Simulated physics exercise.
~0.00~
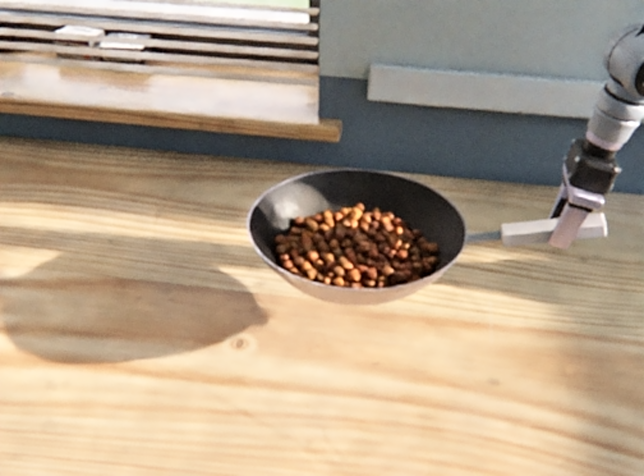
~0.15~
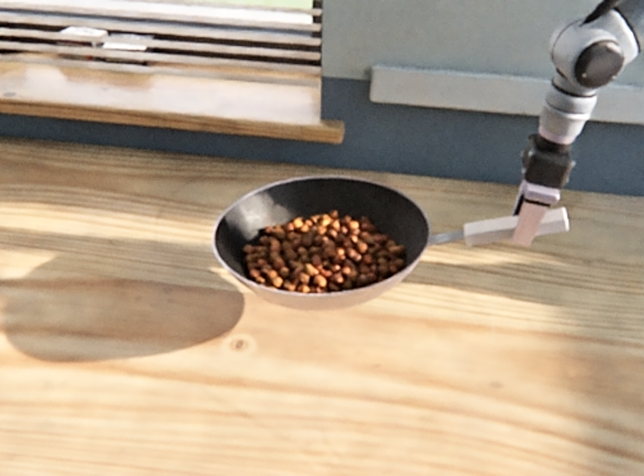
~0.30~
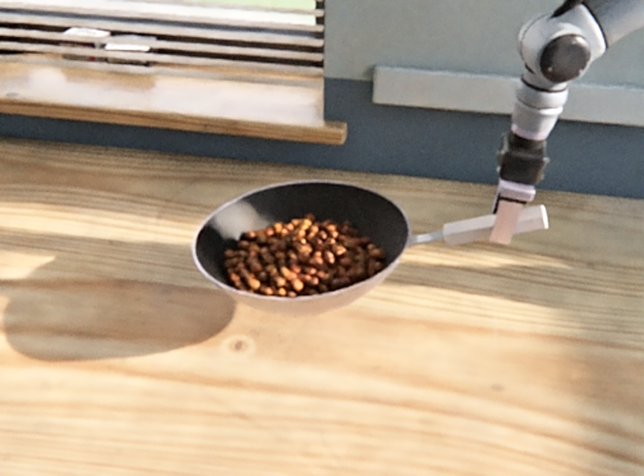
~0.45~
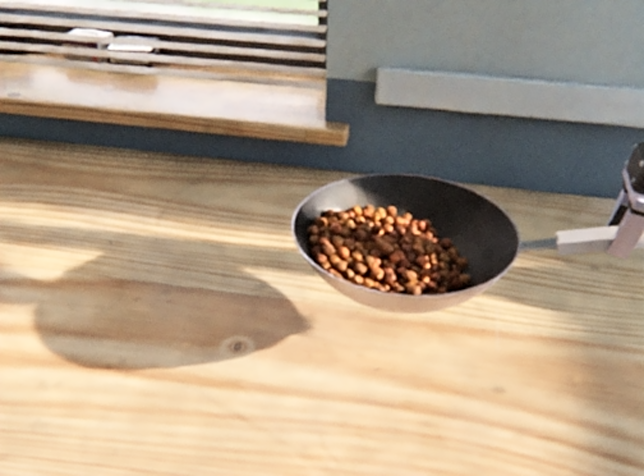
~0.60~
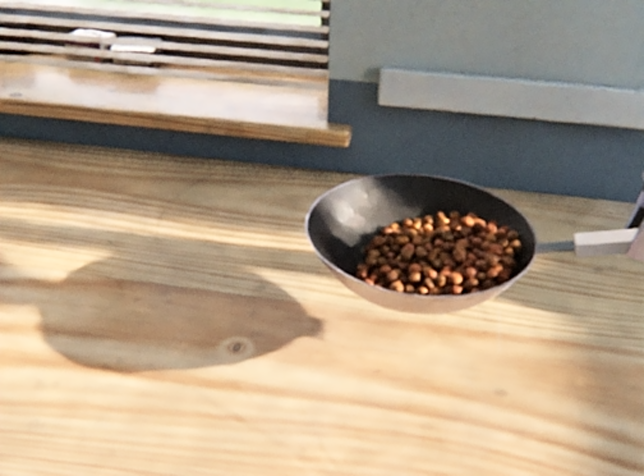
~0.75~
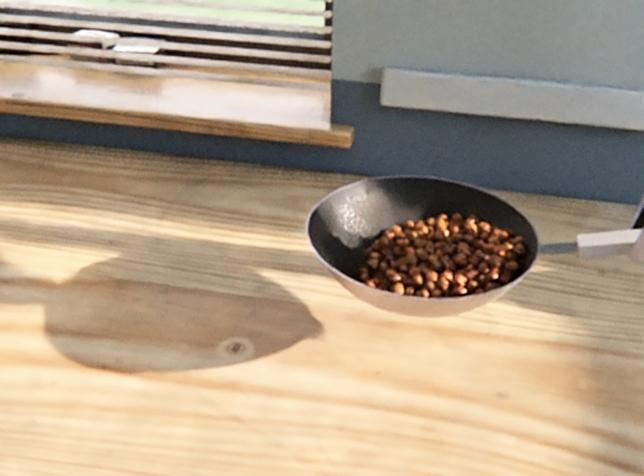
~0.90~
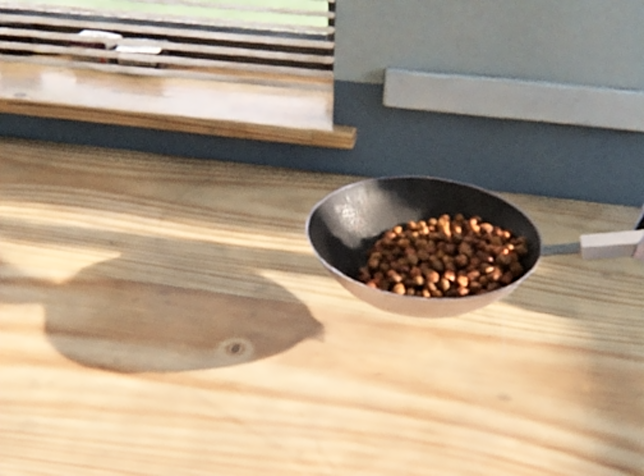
A robot arm moves a wok of hazelnuts left, then right, and holds it still.
